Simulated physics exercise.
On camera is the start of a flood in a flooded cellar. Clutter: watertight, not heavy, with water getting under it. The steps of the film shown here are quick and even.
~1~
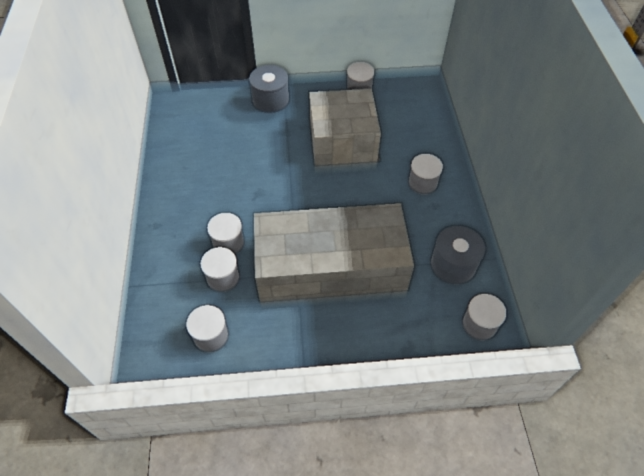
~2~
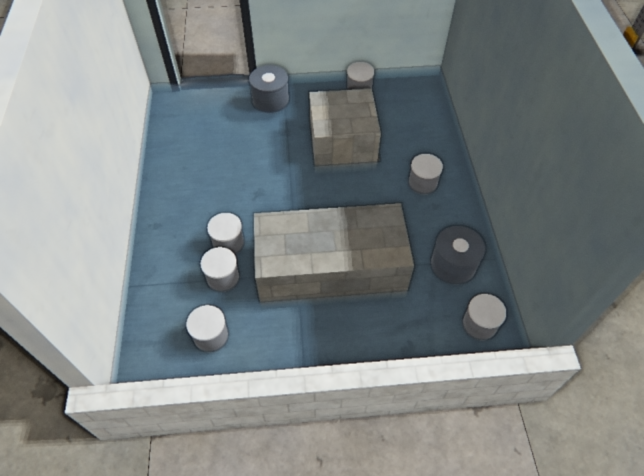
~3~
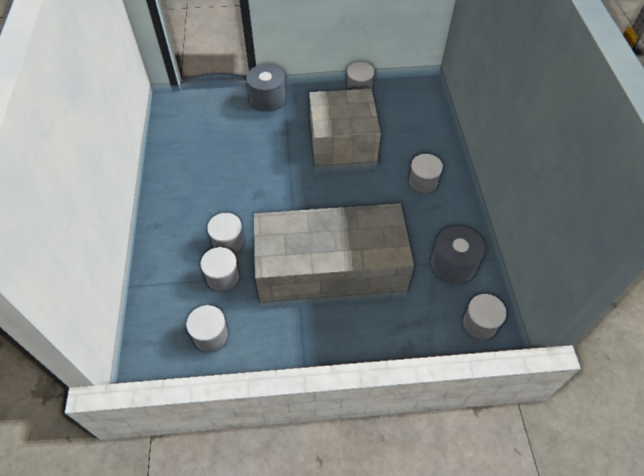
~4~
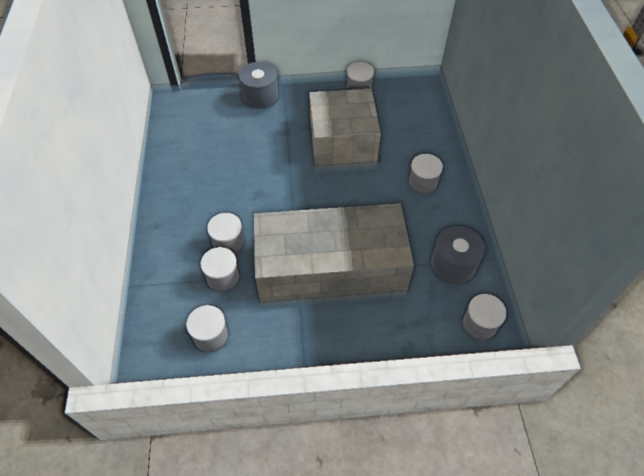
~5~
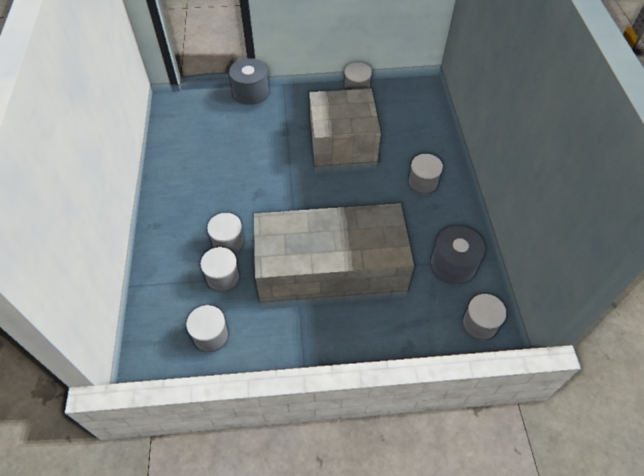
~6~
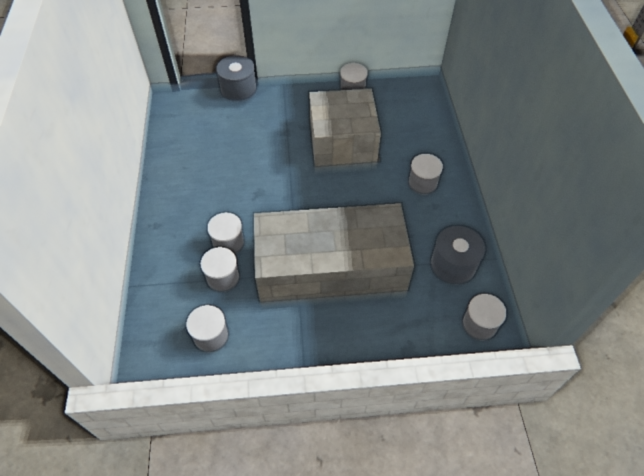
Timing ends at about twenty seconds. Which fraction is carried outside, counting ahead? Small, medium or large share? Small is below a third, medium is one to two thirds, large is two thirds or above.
A medium share.
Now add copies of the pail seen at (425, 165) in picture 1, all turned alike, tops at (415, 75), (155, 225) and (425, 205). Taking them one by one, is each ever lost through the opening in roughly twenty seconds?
Result, in sequence: Ends up outside; ends up outside; never gets out.
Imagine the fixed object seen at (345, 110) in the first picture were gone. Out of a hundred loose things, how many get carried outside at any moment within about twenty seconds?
Near 40 percent.
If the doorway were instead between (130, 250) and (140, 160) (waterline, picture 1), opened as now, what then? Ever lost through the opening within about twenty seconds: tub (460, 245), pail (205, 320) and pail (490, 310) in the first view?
In that order: No, out, left behind.
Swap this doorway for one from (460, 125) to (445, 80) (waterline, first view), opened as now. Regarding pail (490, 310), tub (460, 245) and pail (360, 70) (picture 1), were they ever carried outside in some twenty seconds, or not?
Object one: Remains; object two: Leaves; object three: Leaves.
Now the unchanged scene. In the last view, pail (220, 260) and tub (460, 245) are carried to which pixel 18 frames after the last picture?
Look for them around (212, 193) and (449, 216).
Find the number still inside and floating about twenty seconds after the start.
I make it 4 of them.
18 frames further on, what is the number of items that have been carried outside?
Total: 2.
A moment on, 1 of 8 are out; 7 afloat.
Next, 2 of 8 are out; 6 afloat.
Later, 3 of 8 are out; 5 afloat.
In the end, 4 of 8 are out; 4 afloat.
